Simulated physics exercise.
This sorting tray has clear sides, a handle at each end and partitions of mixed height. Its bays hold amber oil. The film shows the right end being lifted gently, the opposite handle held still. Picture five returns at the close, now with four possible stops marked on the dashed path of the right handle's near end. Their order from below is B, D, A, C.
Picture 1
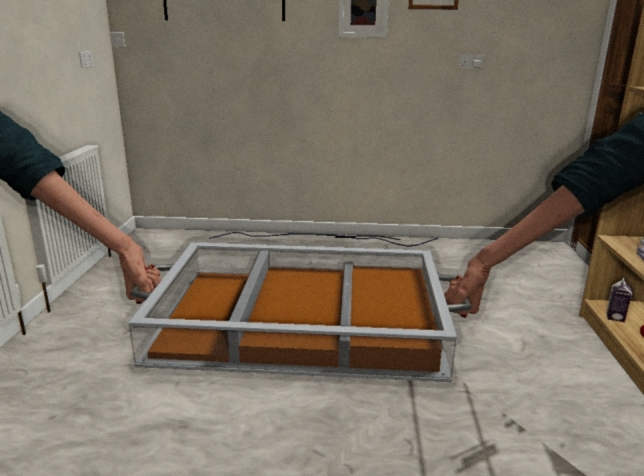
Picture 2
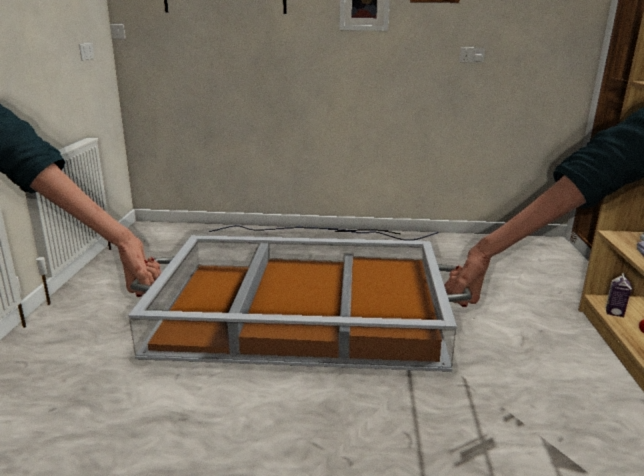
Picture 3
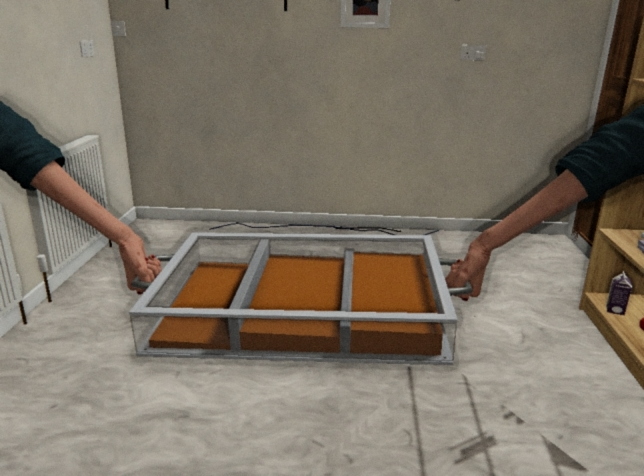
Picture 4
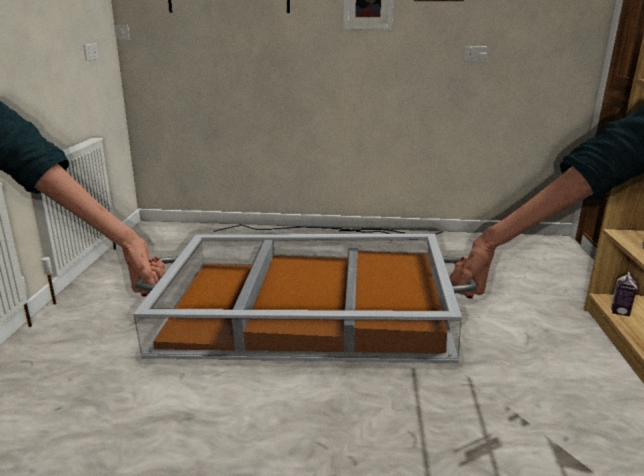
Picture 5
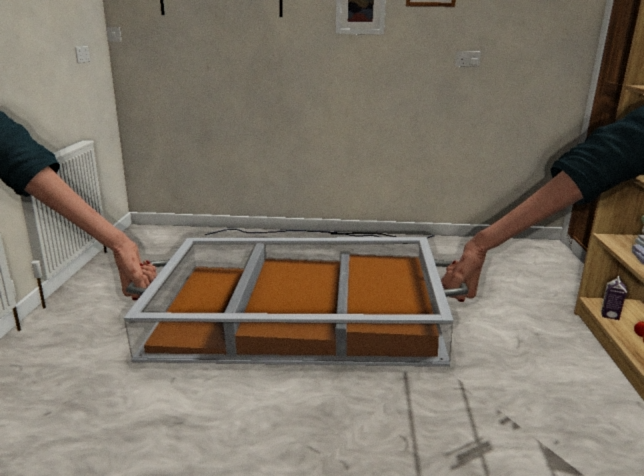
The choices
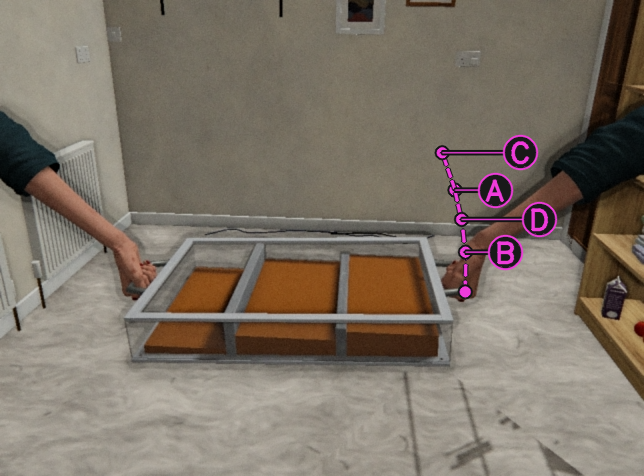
At the start, two hands hold the end handles of a level, clear-sided tray above a pale floor, with amber contents in its three bays. The right hand then raises its end very slightly, tipping the tray a little down to the left, while the contents show little visible change.
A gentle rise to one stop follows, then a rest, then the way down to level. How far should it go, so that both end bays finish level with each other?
Take A.
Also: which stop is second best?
Stop D.
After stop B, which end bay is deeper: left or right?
The right end bay.
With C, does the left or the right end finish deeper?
The left end bay.
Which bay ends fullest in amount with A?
That is the middle bay.
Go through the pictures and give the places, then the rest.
In the first frame, the tray is level; deepest in the right bay, at (388, 302), shallowest in the left; right handle at (462, 293).
In the second frame, tipped about 1° down to the left; no wall is crossed; right handle at (462, 283).
In the third frame, tipped about 2° down to the left; no wall is crossed; right handle at (463, 276).
In the fourth frame, tipped about 2° down to the left; no wall is crossed; right handle at (468, 274).
In the fifth frame, tipped about 3° down to the left; deepest in the right bay, at (385, 289), shallowest in the left; right handle at (459, 277).
In magenta, A at (455, 190); B at (465, 252); C at (442, 152); D at (461, 219).
If A is chosen, the two end bays stand about equally deep; nothing spills.
If B is chosen, the right end bay stands much deeper than the other; nothing spills.
If C is chosen, the left end bay stands much deeper than the other; nothing spills.
If D is chosen, the right end bay stands much deeper than the other; nothing spills.
